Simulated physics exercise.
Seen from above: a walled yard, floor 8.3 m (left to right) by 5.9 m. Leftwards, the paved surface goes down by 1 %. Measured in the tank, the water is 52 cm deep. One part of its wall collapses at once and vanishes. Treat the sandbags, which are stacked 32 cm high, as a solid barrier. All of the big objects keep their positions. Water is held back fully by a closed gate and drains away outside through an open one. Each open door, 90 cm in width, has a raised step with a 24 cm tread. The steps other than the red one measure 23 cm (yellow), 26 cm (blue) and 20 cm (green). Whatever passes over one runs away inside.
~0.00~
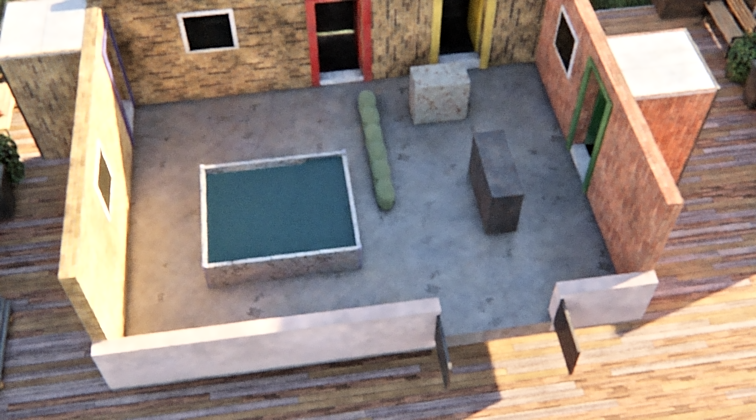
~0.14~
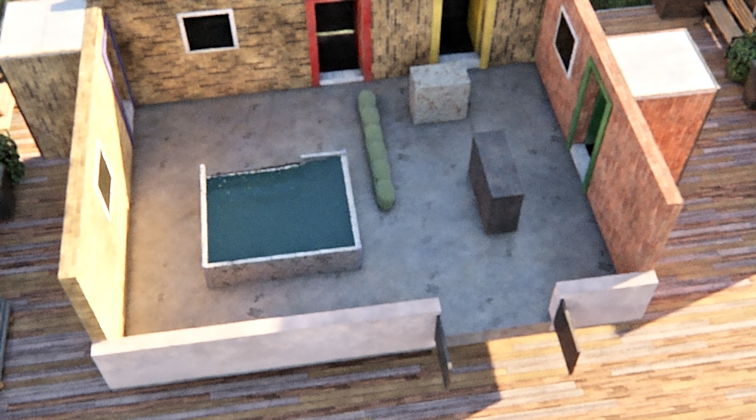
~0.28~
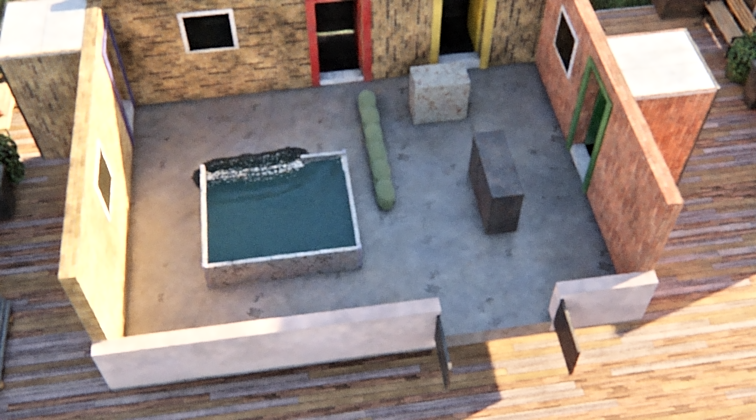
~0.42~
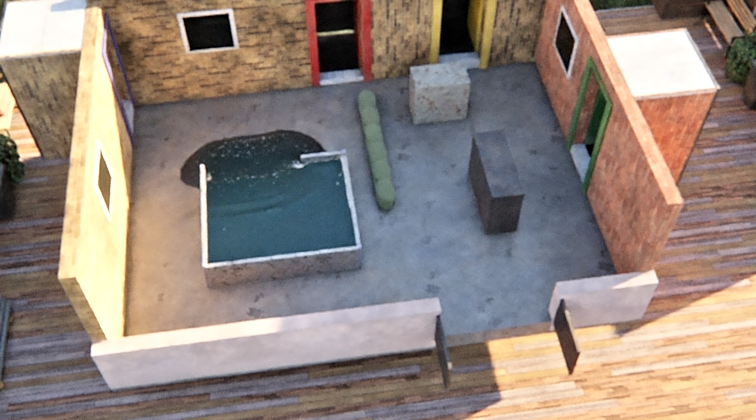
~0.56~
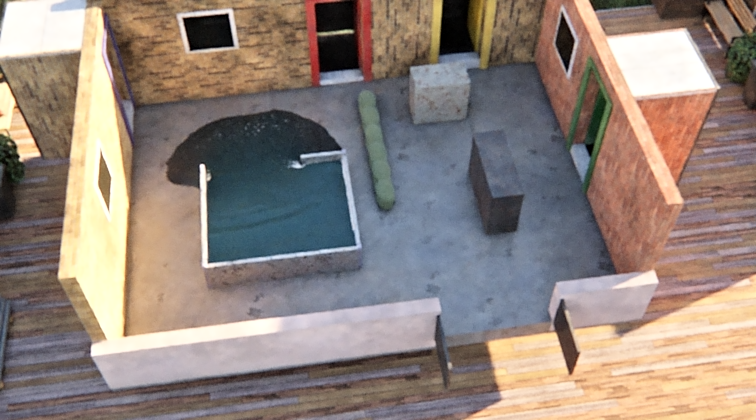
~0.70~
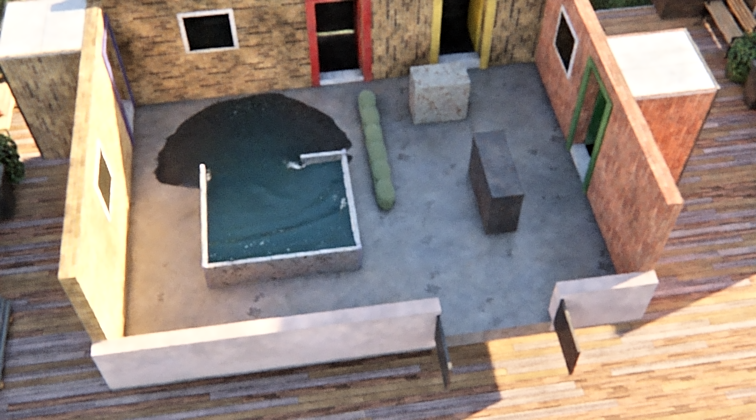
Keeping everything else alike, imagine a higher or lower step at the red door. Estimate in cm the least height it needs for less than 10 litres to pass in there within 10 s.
I would say 10 cm.
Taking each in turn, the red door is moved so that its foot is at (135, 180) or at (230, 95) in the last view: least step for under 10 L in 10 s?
Roughly 12.5 cm, then roughly 31 cm.
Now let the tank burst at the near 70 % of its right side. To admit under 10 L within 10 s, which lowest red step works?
About 7.0 centimetres.
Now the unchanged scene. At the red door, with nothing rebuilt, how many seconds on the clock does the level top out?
Around 2.2 s, give or take.
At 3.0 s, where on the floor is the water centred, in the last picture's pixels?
The water is centred near (251, 165).
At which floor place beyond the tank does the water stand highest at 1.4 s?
Near pixel (234, 99).
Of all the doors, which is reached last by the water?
It is the green one.
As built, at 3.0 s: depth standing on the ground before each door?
Door by door, in centimetres - red 12, yellow 3, blue 34, green 0.
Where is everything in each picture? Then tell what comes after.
Still water, 52 cm deep, in the tank at (278, 209); the red door at (340, 45) is dry, in the first picture.
The gap is on the far side, the front 0.3 m out at a hidden place; the back of the tank holds 52 cm, in the second picture.
The front is at (272, 154), 0.7 m from the gap on the far side; 1.2 m2 of floor is wet, 52 cm left at the back, in the third picture.
The gap is on the far side, the front 1.2 m out at (261, 137); the back of the tank holds 52 cm, in the fourth picture.
Water pours out on the far side and has run 1.8 m, to (268, 114); about 6 cm deep outside, 52 cm at the back, in the fifth picture.
The front is at (252, 99), 2.3 m from the gap on the far side; 5.5 m2 of floor is wet, 48 cm left at the back; 1.0 m in a straight line remain to the red door at (340, 45), in the sixth picture.
After 1.4 s water covers 20 % of the floor, deepest (35 cm) near (234, 99); 5 cm at the red door, 0 litres in over its 11 cm step.
After 3.0 s water covers 25 % of the floor, deepest (36 cm) near (134, 116); 12 cm at the red door, 3 litres in over its 11 cm step.
After 10.0 s water covers 90 % of the floor, deepest (12 cm) near (124, 366); 6 cm at the red door, 6 litres in over its 11 cm step.
At the red door as built, the water arrived by 1.4 s and peaked near 13 cm at 2.2 s.
Run again over the same 10 s with other heights there, 27 litres in over 8 cm, 6 litres over 11 cm. The limit of 10 litres is kept from about 10 cm up.
